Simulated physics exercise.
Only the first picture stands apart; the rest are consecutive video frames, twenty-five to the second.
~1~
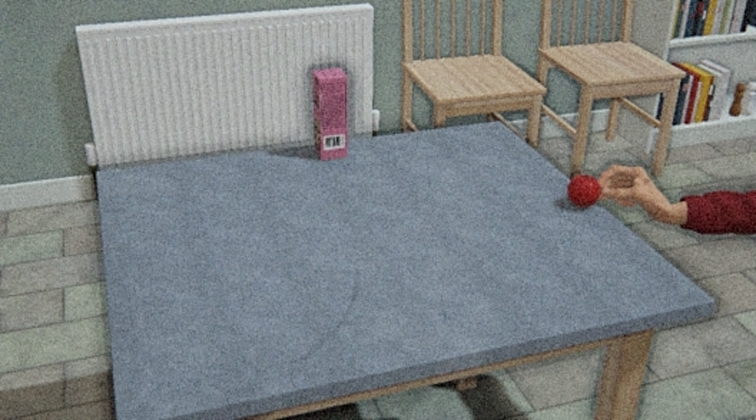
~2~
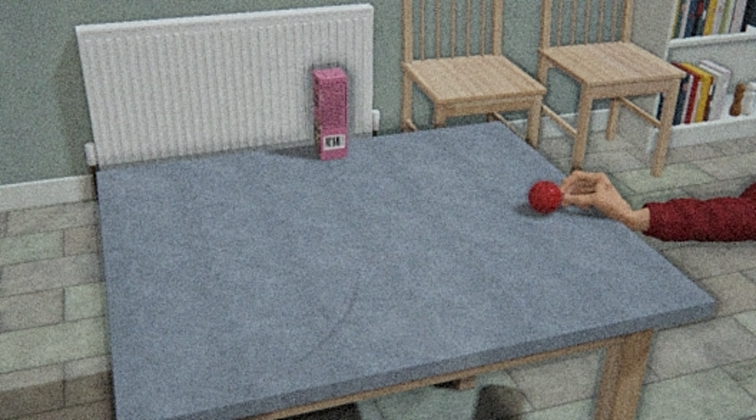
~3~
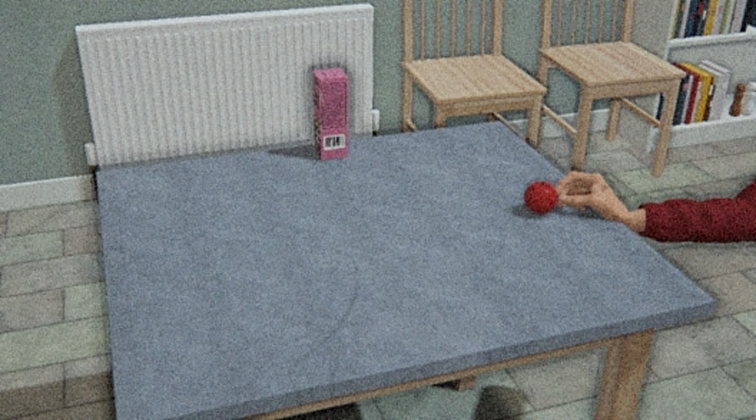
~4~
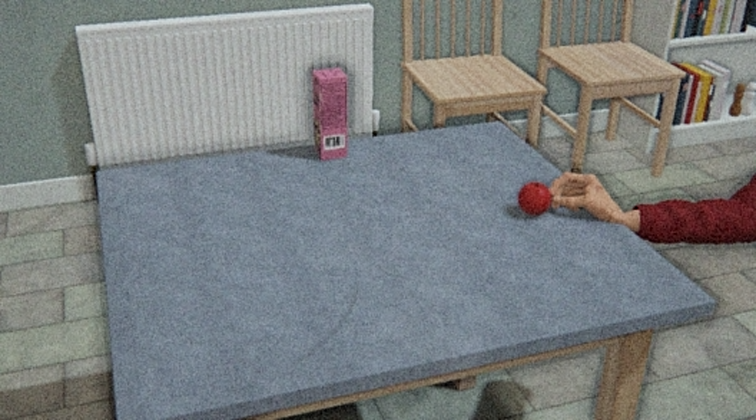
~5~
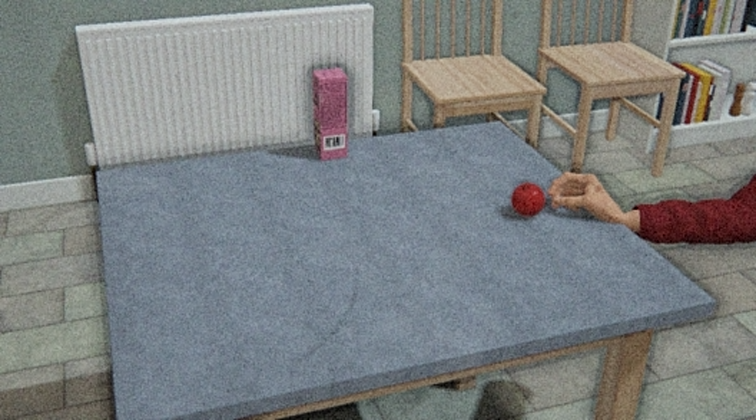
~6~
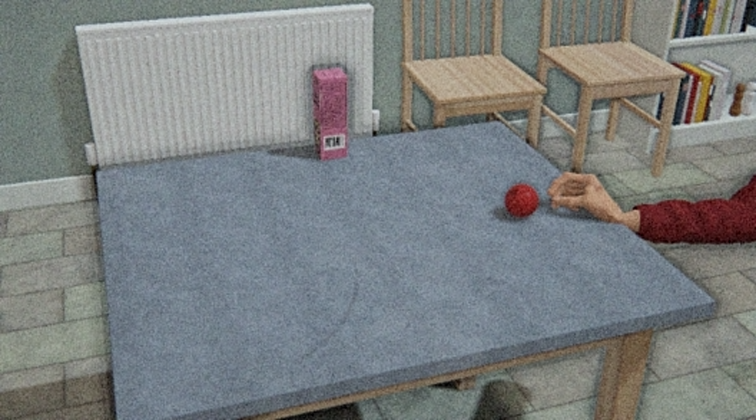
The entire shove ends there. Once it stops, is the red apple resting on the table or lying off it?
It is resting on the table.
Then, 0.30 s past the last view, red apple displaced well along near (478, 208).
Then, 0.60 s past the last view, red apple displaced well along near (444, 213).
Finally, moved from the start, red apple. Final places as the last picture's camera would see them, red apple near (408, 219).
